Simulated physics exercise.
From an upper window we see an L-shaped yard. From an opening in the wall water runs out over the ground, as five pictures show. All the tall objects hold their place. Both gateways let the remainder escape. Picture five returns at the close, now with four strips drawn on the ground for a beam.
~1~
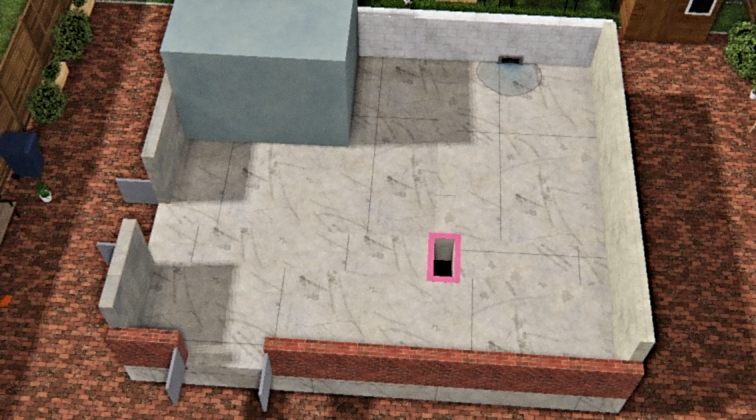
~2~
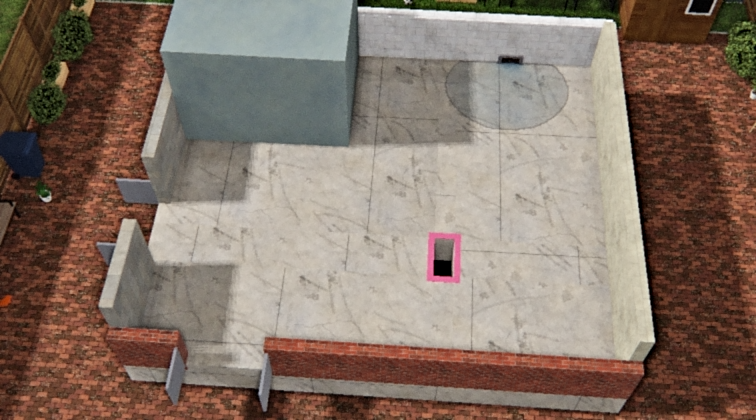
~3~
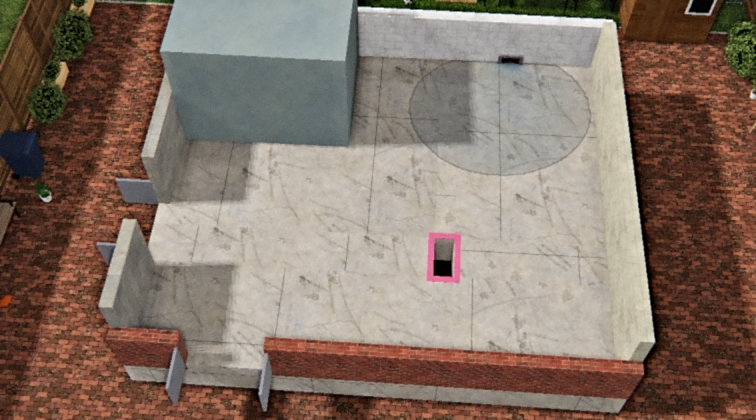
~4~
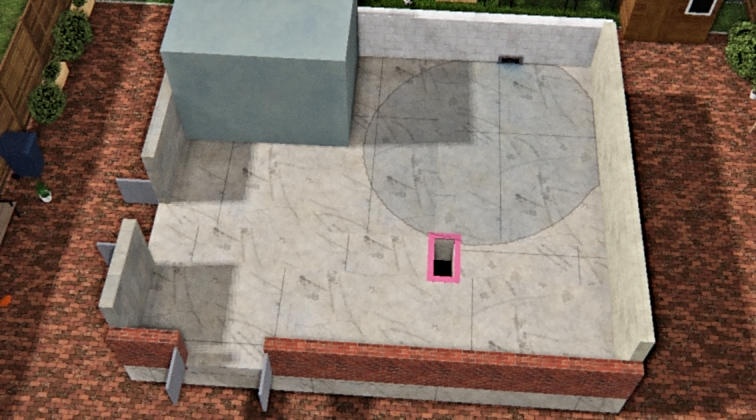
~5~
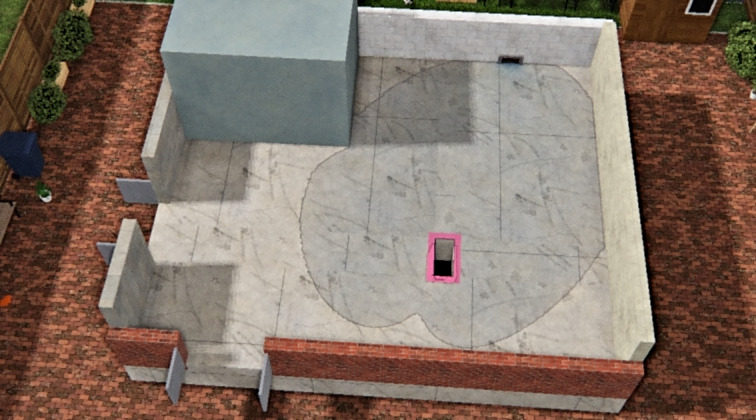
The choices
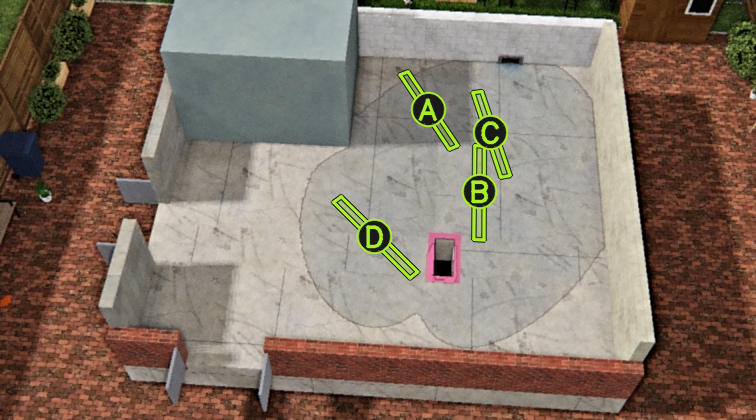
A thin sheet of water spreads from a small dark opening at the foot of the white back wall, growing from a little round patch into a broad grey stain that passes around a pink-edged drain. The pale, marble-patterned yard is seen from high above by a still camera. A blue-grey block fills its back left corner, open gates stand left and front, and red brick paving lies outside.
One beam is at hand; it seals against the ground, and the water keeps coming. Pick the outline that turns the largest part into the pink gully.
Position D does it best.
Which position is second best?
Position A.
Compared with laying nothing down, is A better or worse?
It is better.
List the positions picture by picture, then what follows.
In the first frame, outfall at (511, 59); pink gully at (444, 257); open gate at (163, 234); open gate at (229, 355); front seen at (495, 88), 2 % of the ground wet; pink gully still dry.
In the second frame, front seen at (529, 126), 7 % of the ground wet; pink gully still dry.
In the third frame, front seen at (446, 159), 17 % of the ground wet; pink gully still dry.
In the fourth frame, front seen at (444, 235), 32 % of the ground wet; pink gully still dry.
In the fifth frame, front seen at (332, 303), 54 % of the ground wet; pink gully taking water.
On the marked copy, A from (404, 73) to (453, 147); B from (478, 239) to (479, 145); C from (477, 92) to (505, 176); D from (337, 199) to (413, 274).
Choosing A, about 26 % of the stream goes into the pink gully, about 71 % out by the gates.
Choosing B, about 8 % of the stream goes into the pink gully, about 91 % out by the gates.
Choosing C, about 8 % of the stream goes into the pink gully, about 91 % out by the gates.
Choosing D, about 46 % of the stream goes into the pink gully, about 53 % out by the gates.
